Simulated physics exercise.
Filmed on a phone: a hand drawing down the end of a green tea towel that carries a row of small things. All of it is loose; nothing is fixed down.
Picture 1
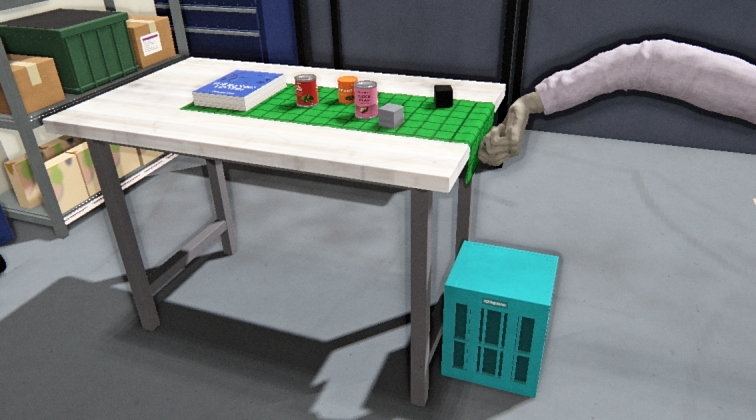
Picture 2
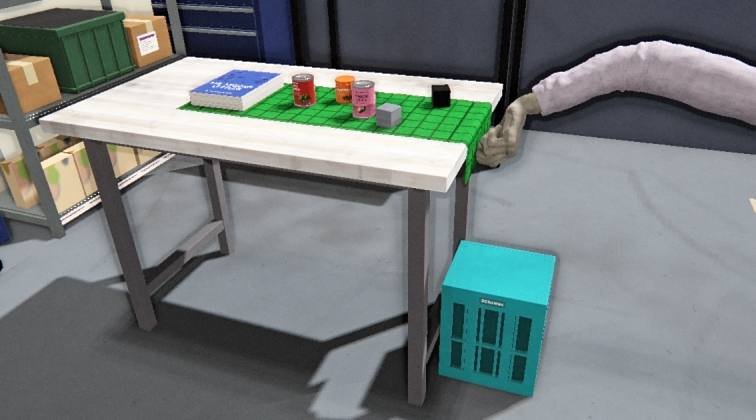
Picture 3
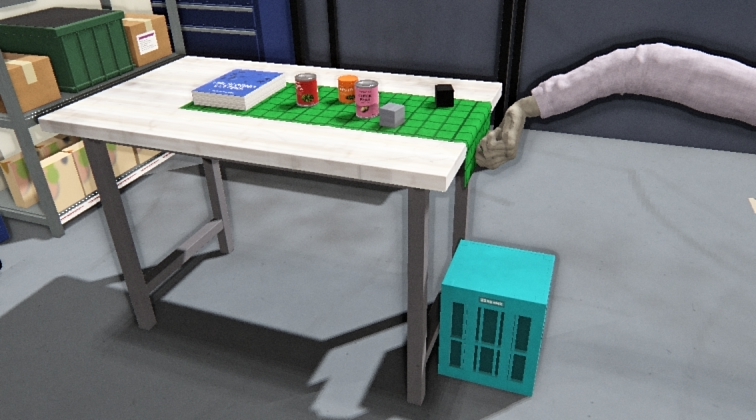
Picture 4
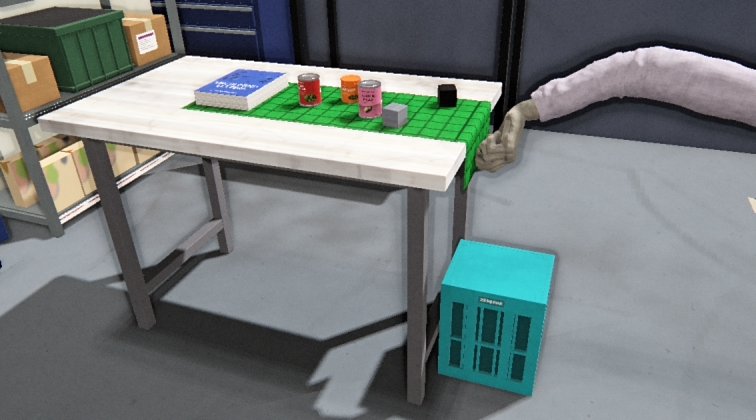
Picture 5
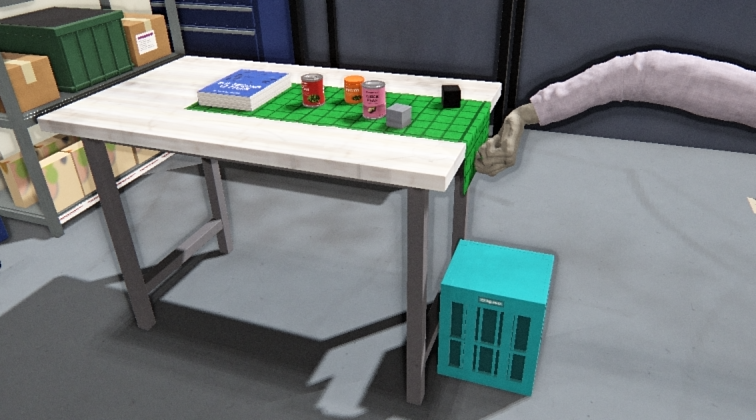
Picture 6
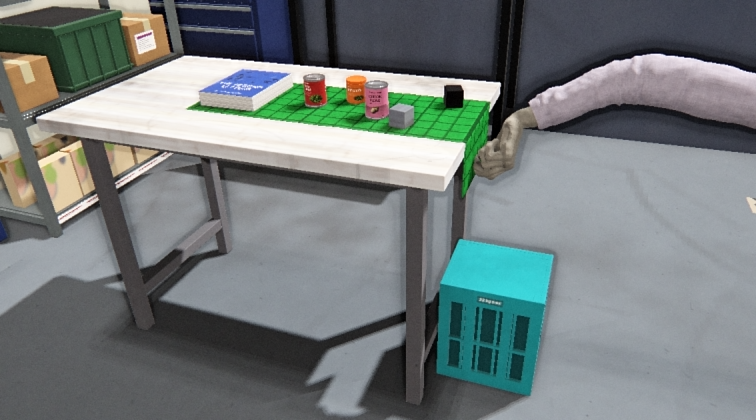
A hand slowly drawing a green cloth down at the table's right end, the cans, cubes and book on it shifting slightly right.
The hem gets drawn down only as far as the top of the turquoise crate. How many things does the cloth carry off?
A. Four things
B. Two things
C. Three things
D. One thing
Option C: Three things.
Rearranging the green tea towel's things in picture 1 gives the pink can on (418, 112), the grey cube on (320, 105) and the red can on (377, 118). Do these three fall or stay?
The pink can would end up off, the grey cube would stay in place, the red can would end up off.
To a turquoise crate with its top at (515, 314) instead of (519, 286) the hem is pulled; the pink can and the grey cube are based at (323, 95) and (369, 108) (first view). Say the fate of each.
Observed: Pink can departs; grey cube departs.
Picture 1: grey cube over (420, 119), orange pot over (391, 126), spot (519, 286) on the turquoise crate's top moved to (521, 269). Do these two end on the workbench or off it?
The grey cube is carried off; the orange pot is carried off.
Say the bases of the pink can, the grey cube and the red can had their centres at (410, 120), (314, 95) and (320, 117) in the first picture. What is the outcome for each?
The pink can ends up knocked off; the grey cube ends up still aboard; the red can ends up still aboard.
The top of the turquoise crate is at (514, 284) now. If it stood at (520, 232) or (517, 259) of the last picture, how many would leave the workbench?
Respectively 1 and 2.
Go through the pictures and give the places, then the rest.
In the first picture, hem (466, 185); black cube (444, 87); grey cube (391, 107); pink can (366, 84); orange pot (348, 79); red can (305, 77); top of the crate (519, 286).
In the second picture, hem (465, 186); black cube (441, 87).
In the third picture, hem (465, 189); grey cube (392, 107).
In the fourth picture, hem (463, 192); pink can (369, 83); top of the crate (515, 285).
In the fifth picture, hem (464, 196); orange pot (354, 78).
In the sixth picture, hem (462, 199); black cube (454, 88); grey cube (402, 107); pink can (376, 84); orange pot (356, 78); red can (314, 77).
Soon after, hem near (474, 238); black cube and grey cube gone.
After that, hem on the crate; black cube, grey cube and pink can gone.
In the end, hem on the crate; black cube, grey cube and pink can gone. The count of fallen things is three.
